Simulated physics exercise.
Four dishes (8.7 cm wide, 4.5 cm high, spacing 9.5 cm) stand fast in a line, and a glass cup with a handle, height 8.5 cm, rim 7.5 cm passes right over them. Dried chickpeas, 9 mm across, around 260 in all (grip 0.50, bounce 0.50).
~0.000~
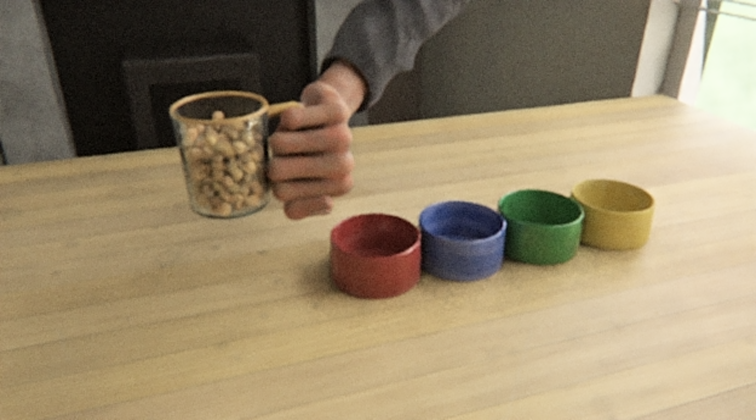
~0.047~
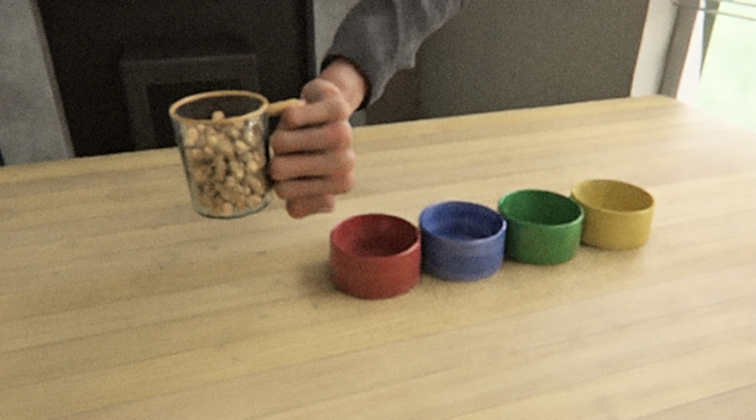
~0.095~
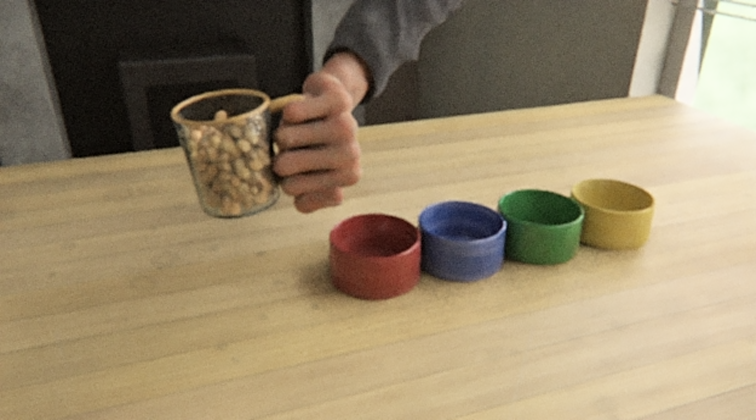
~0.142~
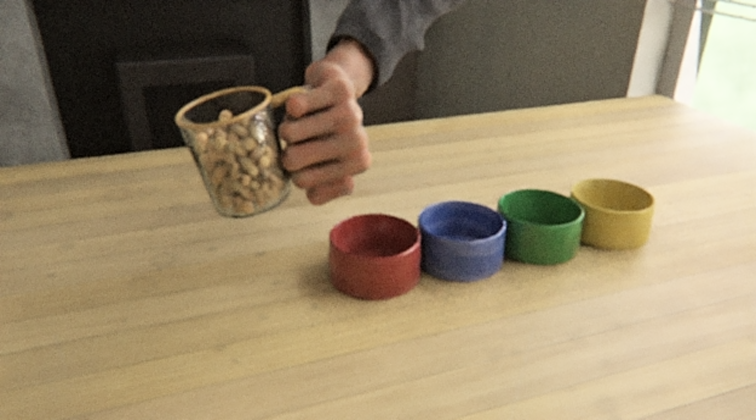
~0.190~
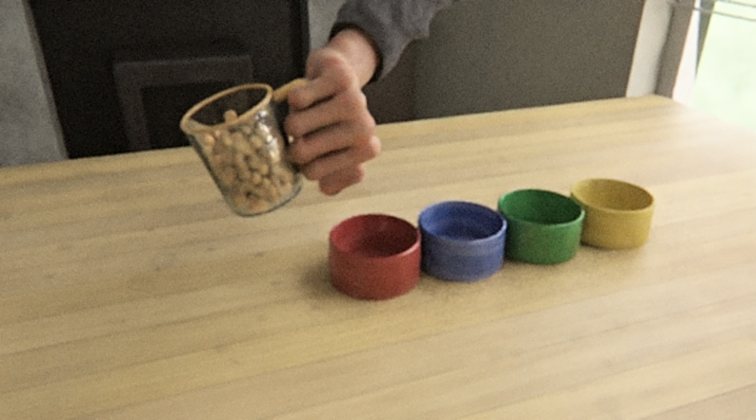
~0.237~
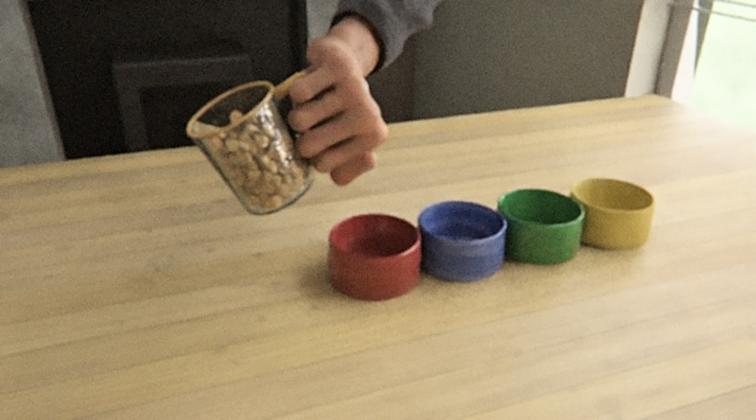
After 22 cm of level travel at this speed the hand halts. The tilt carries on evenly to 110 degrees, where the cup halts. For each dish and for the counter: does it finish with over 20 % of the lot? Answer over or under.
Red over, blue under, green under, yellow under, counter over.
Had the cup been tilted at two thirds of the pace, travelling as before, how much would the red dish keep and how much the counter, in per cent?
Red 90, counter 10.
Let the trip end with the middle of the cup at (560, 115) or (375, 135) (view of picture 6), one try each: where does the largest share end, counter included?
The winner: Red; counter.
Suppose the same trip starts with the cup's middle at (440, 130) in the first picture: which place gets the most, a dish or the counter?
Most goes to: Green.
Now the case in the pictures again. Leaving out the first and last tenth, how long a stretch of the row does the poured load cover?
Some 13 cm.
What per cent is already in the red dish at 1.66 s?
Near 60 per cent so far.
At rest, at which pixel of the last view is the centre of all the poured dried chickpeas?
At about (365, 263).
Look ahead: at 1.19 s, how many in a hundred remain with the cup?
Roughly 35 per cent.
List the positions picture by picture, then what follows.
The first picture shows cup at (225, 155), tilt 0 degrees, lip at (172, 112), moved 0.0 cm; middle of the pieces at (226, 162); red dish at (375, 235); blue dish at (462, 220); green dish at (540, 207); yellow dish at (613, 195).
The second picture shows cup at (227, 155), tilt 1 degrees, lip at (172, 112), moved 0.1 cm; middle of the pieces at (228, 162).
The third picture shows cup at (231, 155), tilt 5 degrees, lip at (173, 115), moved 0.6 cm; middle of the pieces at (233, 161).
The fourth picture shows cup at (239, 153), tilt 11 degrees, lip at (177, 120), moved 1.3 cm; middle of the pieces at (241, 160).
The fifth picture shows cup at (248, 152), tilt 18 degrees, lip at (183, 126), moved 2.1 cm; middle of the pieces at (250, 158).
The sixth picture shows cup at (256, 151), tilt 24 degrees, lip at (189, 132), moved 2.8 cm; middle of the pieces at (260, 156); red dish at (375, 235); blue dish at (461, 220); green dish at (540, 207); yellow dish at (612, 194). Its pace works out near 140 degrees a second; the hand travels 16 cm a second.
After 0.81 s, tilt 103 degrees; cup holds 95 %.
Then, at 1.19 s, tilt 110 degrees; cup holds 35 %, red 30 %.
Then, at 1.66 s, tilt 110 degrees; cup holds 5 %, red 60 %.
In the end, at 2.4 s, red 65 %, blue 0 %, green 0 %, yellow 0 %, counter 30 %.
